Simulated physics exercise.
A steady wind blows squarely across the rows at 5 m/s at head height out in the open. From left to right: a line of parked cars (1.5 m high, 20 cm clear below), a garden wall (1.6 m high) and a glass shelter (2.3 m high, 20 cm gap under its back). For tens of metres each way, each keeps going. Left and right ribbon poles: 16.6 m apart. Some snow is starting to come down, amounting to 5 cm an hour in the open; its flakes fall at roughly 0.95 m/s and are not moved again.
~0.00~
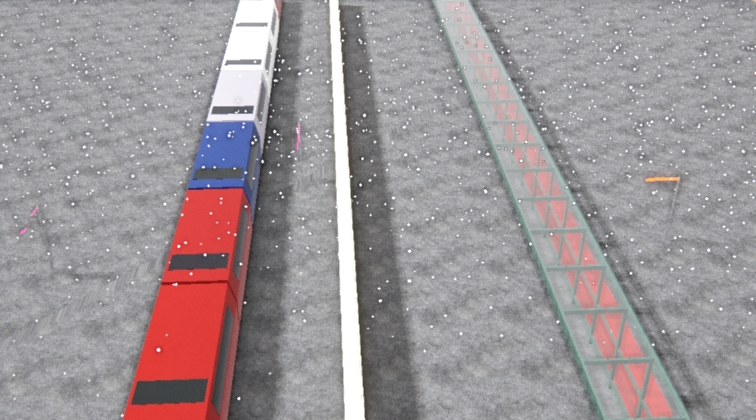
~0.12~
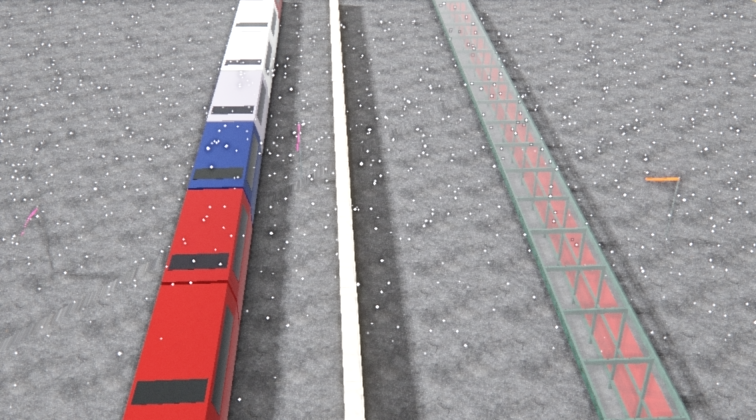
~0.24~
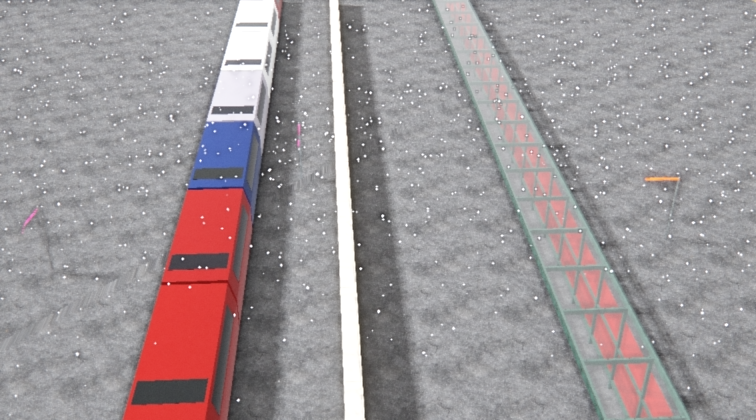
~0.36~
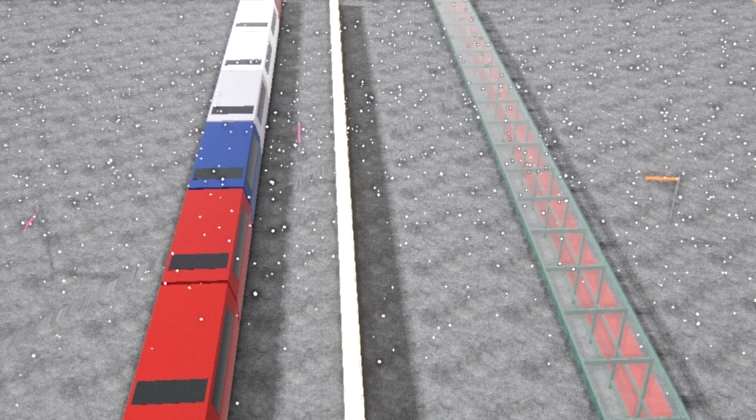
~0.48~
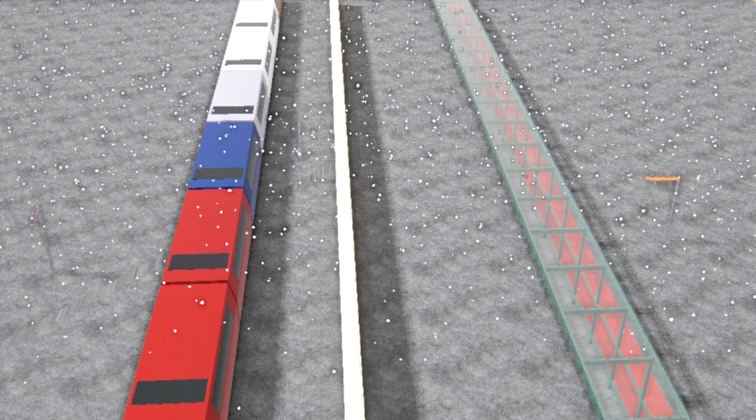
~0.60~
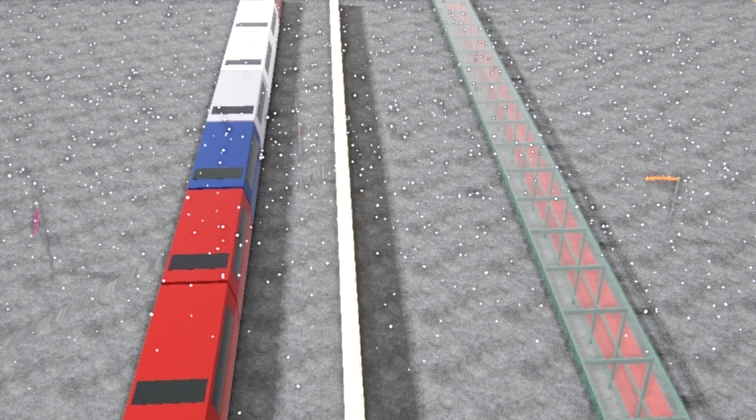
White flecks of snow flicker over a rough grey ground seen from high above, looking down along three long parallel rows under a fixed view. On the left stand red, blue and white vehicles, with a pale narrow wall mid-view and a green-framed, glassy red-panelled structure on the right. A small pink ribbon at far left swings about its pole, another pink one near the wall shifts slightly, and the orange ribbon at right stays stretched leftward while the rows stay still.
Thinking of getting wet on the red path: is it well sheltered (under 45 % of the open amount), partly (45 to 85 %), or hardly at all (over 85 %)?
I would say it gets above 85 % of the open amount.
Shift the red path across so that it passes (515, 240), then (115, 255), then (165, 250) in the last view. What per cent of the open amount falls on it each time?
Roughly 0 per cent, 90 per cent and 90 per cent in that order.
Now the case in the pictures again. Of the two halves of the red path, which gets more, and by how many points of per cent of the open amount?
The left-hand side, about 10 points ahead.
After 10 minutes open ground has 8 mm and the red path 10 mm.
After 30 minutes open ground has 25 mm and the red path 30 mm.
After 60 minutes open ground has 50 mm and the red path 60 mm, so the red path has 121 % of the open amount; the left half of it has 126 %, the right half 115 %.
